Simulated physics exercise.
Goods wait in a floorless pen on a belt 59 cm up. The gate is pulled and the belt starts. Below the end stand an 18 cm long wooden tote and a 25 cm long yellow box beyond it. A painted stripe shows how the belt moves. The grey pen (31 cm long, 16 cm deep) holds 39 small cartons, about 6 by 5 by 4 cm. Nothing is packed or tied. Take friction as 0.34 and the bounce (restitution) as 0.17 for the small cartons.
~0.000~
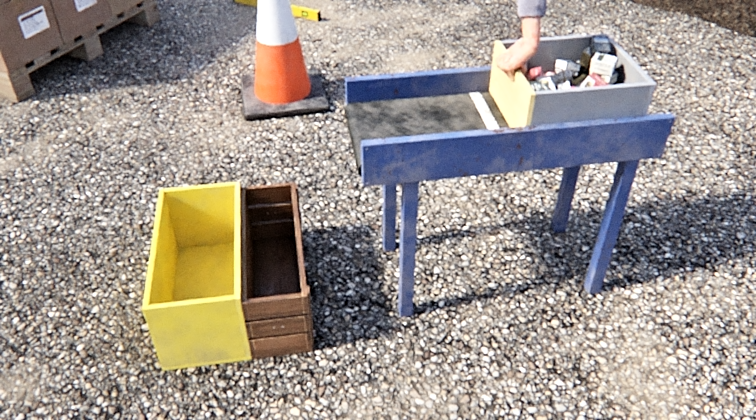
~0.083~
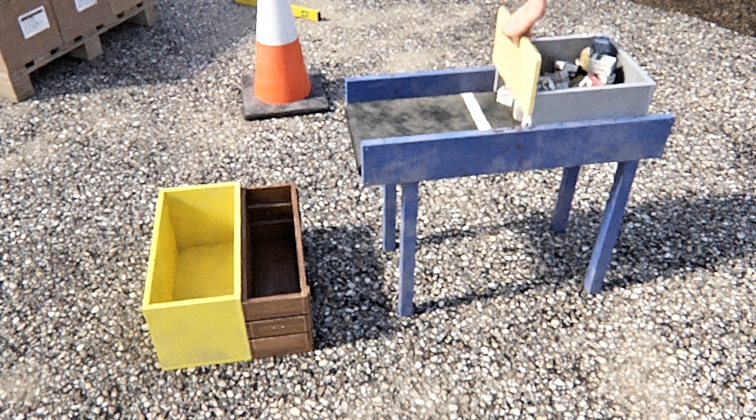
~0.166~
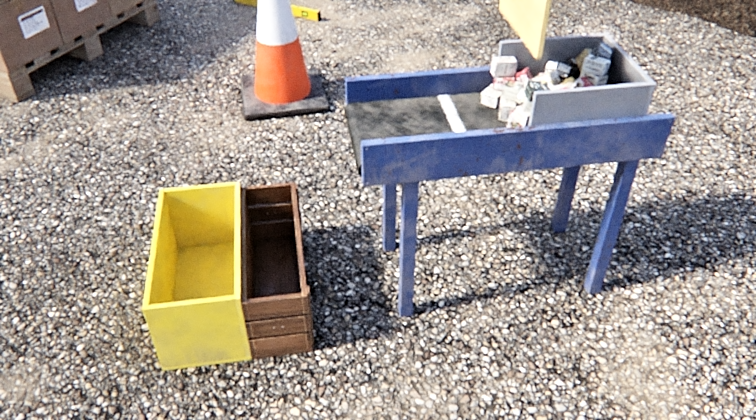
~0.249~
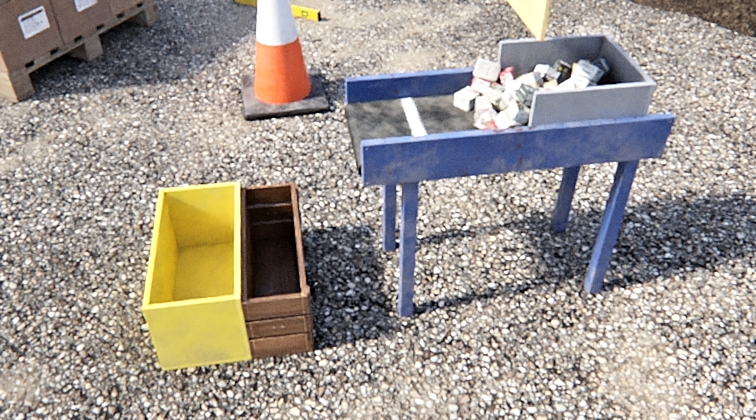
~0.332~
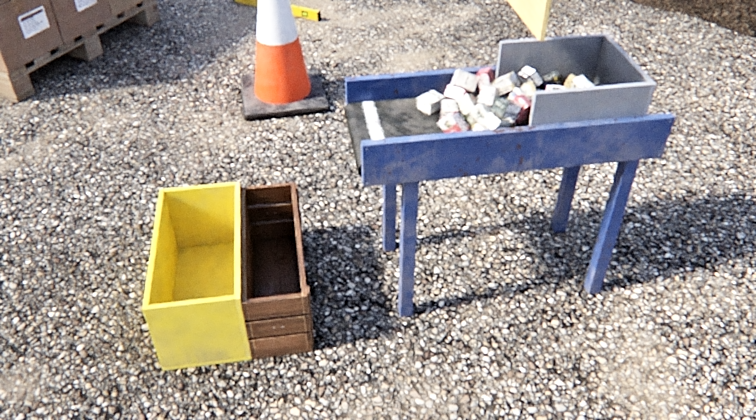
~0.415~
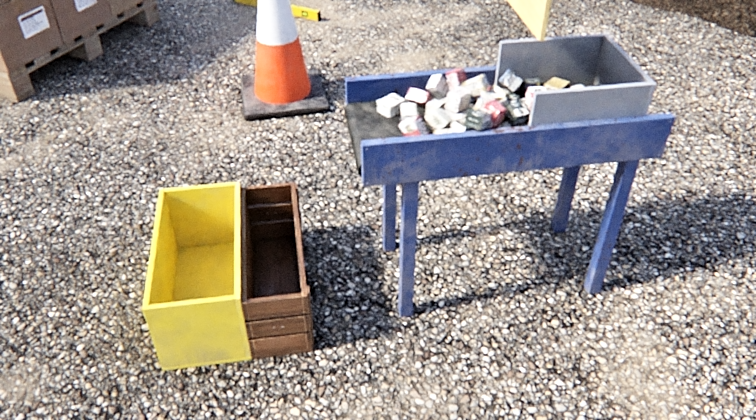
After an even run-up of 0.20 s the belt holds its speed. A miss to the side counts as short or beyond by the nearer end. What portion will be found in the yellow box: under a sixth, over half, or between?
In the end over half of them are in the yellow box.
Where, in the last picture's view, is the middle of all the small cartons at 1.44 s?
Near (194, 293).
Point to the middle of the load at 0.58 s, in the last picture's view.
Around (409, 120).
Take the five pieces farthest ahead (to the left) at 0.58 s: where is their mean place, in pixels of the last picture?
Around (329, 129).
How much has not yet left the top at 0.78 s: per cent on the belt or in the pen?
Some 30 per cent.
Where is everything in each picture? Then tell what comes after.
In the first picture (places track the rim corner closest to us here), grey pen (535, 93); yellow box (148, 307); belt travel 0 cm; all still inside.
Grey pen (535, 93); belt travel 2 cm, in the second picture.
Grey pen (535, 93); belt travel 10 cm; 1 out, the lowest carton at (494, 96), in the third picture.
Grey pen (535, 93); belt travel 21 cm; 9 out, the lowest carton at (468, 99), in the fourth picture.
Grey pen (535, 93); belt travel 32 cm; 18 out, in the fifth picture.
Grey pen (535, 93); yellow box (148, 307); belt travel 43 cm; 27 out, in the sixth picture.
After 0.58 s, 3 still in the grey pen, 31 on the belt and 5 in the air.
After 0.78 s, 1 in the yellow box, 12 on the belt and 26 in the air.
After 1.07 s, 29 in the yellow box, 1 on the belt and 9 in the air.
Outcome (at 1.44 s), 39 in the yellow box. Asked share, 39 of 39, 100 per cent.
